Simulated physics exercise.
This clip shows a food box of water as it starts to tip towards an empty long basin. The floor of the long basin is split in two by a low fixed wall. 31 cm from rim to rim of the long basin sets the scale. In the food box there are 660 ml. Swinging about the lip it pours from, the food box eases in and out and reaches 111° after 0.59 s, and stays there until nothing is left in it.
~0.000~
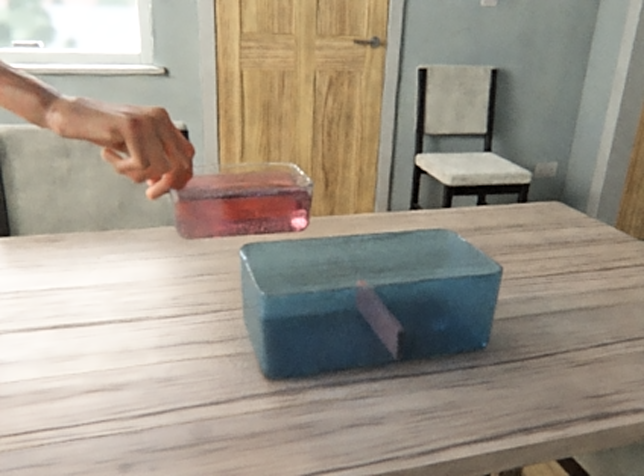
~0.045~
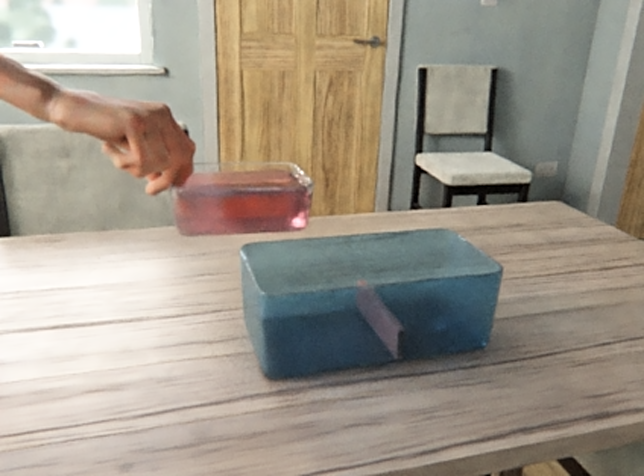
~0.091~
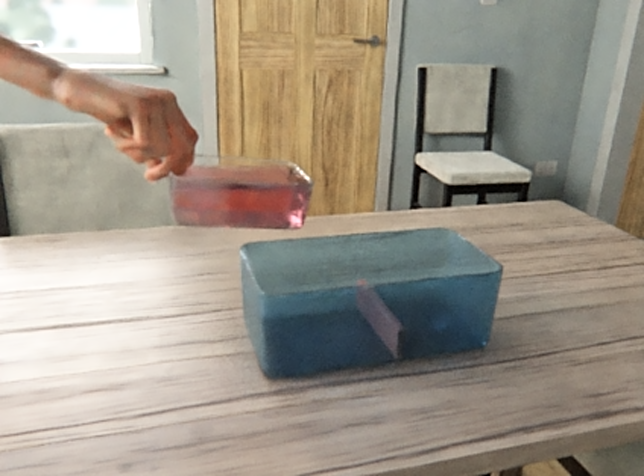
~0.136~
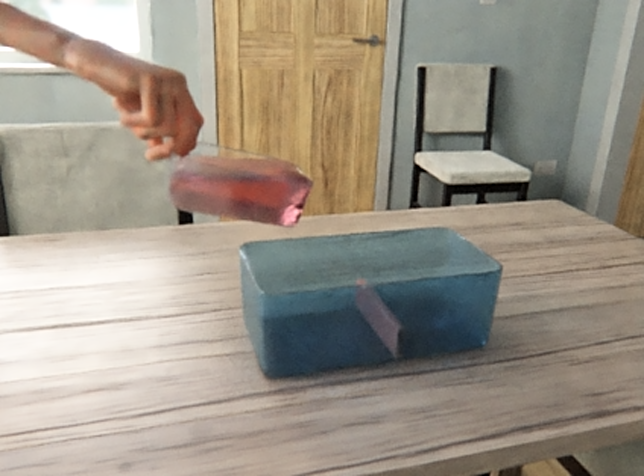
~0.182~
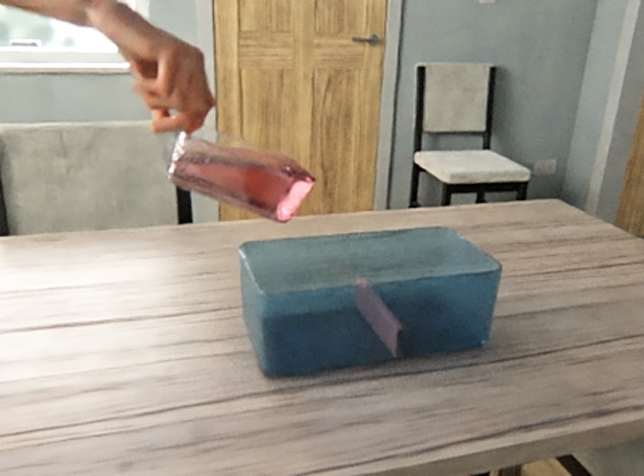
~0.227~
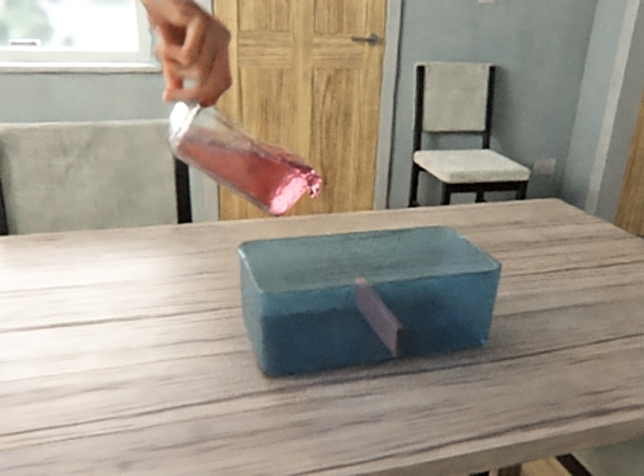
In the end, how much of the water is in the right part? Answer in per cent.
Roughly 54 percent is in the right part.
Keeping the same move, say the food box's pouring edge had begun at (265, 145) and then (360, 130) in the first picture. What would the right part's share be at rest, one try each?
I'd expect close to 30 per cent and then close to 45 per cent.
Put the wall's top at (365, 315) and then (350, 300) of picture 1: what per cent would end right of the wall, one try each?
One try each: Around 55 percent and then around 75 percent.
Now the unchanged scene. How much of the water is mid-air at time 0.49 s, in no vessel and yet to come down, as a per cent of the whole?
Estimate: Some 64 % of the total.
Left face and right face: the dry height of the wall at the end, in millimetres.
Left 32 mm, right 22 mm.
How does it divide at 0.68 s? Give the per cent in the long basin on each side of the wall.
Some 18 per cent left and 68 right.
After 0.49 s the tilt is 103° and 11 per cent is still to pour, 19 is left of the wall and 6 right of it.
After 0.68 s the tilt is 111° and 0 per cent is still to pour, 18 is left of the wall and 69 right of it.
After 0.87 s the tilt is 111° and 0 per cent is still to pour, 30 is left of the wall and 49 right of it.
After 1.09 s the tilt is 111° and 0 per cent is still to pour, 37 is left of the wall and 54 right of it.
In the end 38 per cent lies left of the wall, 54 right of it and 9 outside.
